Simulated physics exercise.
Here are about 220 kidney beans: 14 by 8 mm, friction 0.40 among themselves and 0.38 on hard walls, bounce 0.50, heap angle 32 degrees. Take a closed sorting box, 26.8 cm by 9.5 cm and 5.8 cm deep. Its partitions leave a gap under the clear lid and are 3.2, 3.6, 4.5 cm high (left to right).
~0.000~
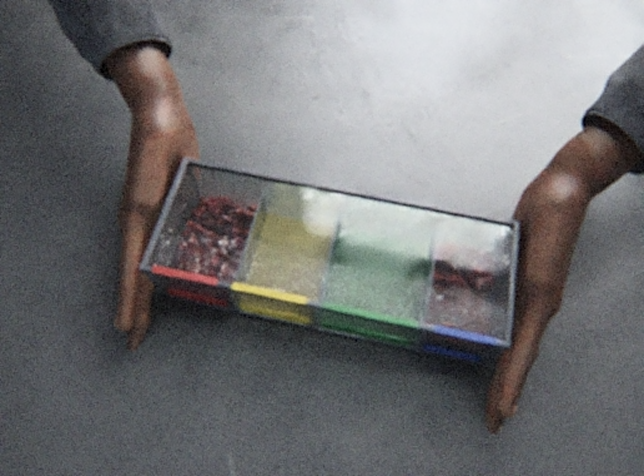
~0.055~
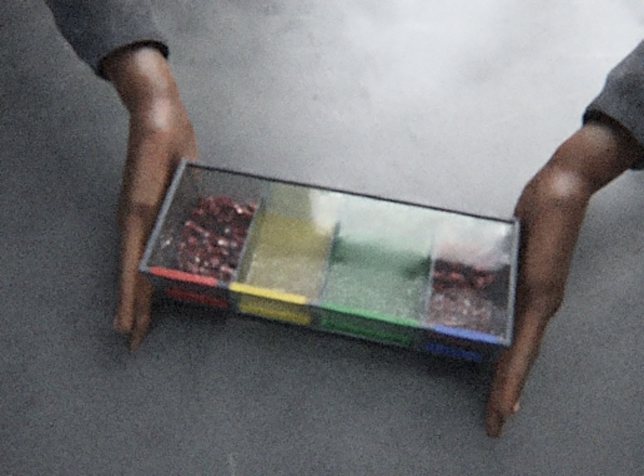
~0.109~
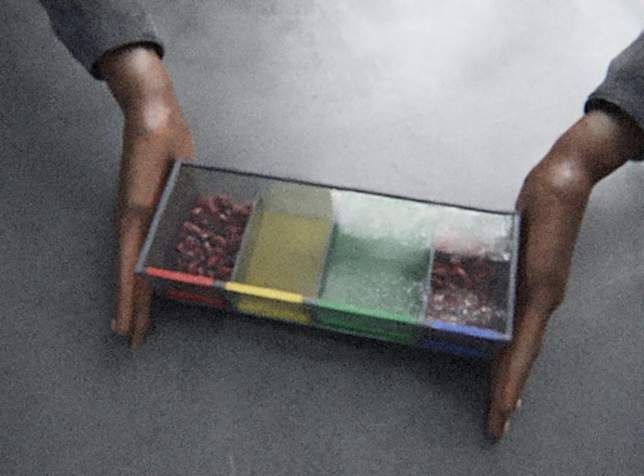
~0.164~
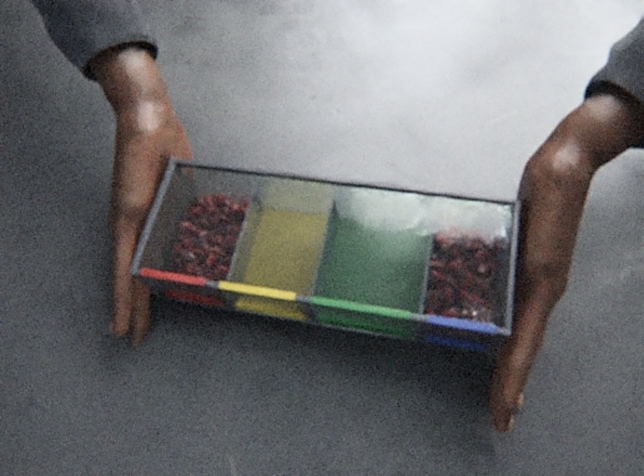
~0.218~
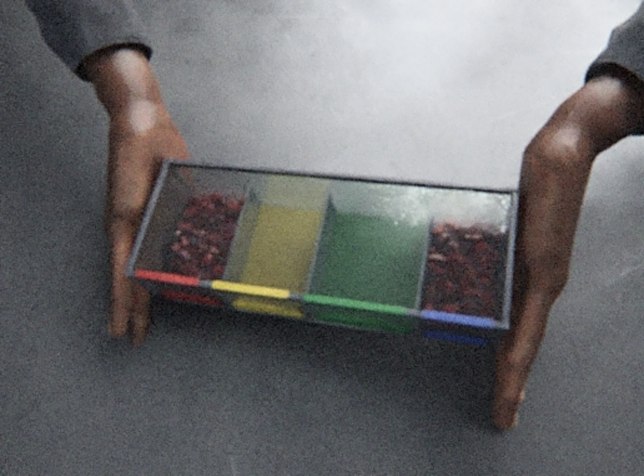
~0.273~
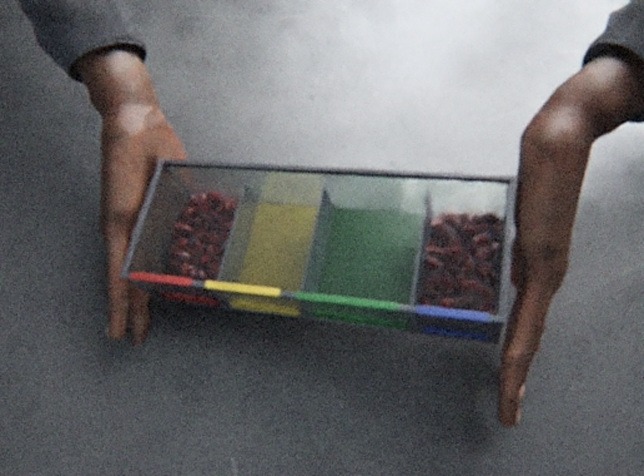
Two hands hold a clear, lidded sorting box by its ends above a plain grey surface, seen from above at an angle. Its front edge is marked red, yellow, green and blue from left to right, with dark red beans in the red and blue compartments and none visible in the middle two. The hands tilt the box slightly, lowering its left front corner, while the camera stays still.
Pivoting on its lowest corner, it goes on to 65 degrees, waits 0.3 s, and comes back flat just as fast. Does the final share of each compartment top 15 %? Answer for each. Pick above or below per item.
Red = above; blue = above; green = below; yellow = below.
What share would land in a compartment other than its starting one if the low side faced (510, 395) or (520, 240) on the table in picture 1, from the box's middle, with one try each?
Some 5 and 10 per cent.
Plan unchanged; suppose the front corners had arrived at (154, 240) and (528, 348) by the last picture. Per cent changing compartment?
In that case some 5 per cent.
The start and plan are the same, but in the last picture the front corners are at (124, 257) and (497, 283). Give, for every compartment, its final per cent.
Red 50 %; blue 50 %; green 0 %; yellow 0 %.
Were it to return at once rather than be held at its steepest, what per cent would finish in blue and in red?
Blue 50, red 50.
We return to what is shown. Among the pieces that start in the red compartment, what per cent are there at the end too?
About 100 per cent.
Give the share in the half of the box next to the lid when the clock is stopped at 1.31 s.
Roughly 10 per cent.
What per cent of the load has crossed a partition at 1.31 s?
About 0 percent.
Then, at 1.31 s, tilt 65 degrees; red 50 %, blue 50 %.
After 2.00 s, tilt 33 degrees; red 50 %, blue 50 %.
After 2.73 s, tilt 0 degrees; red 50 %, blue 50 %.
By 3.1 s all is still; red 50 %, blue 50 %, green 0 %, yellow 0 %.
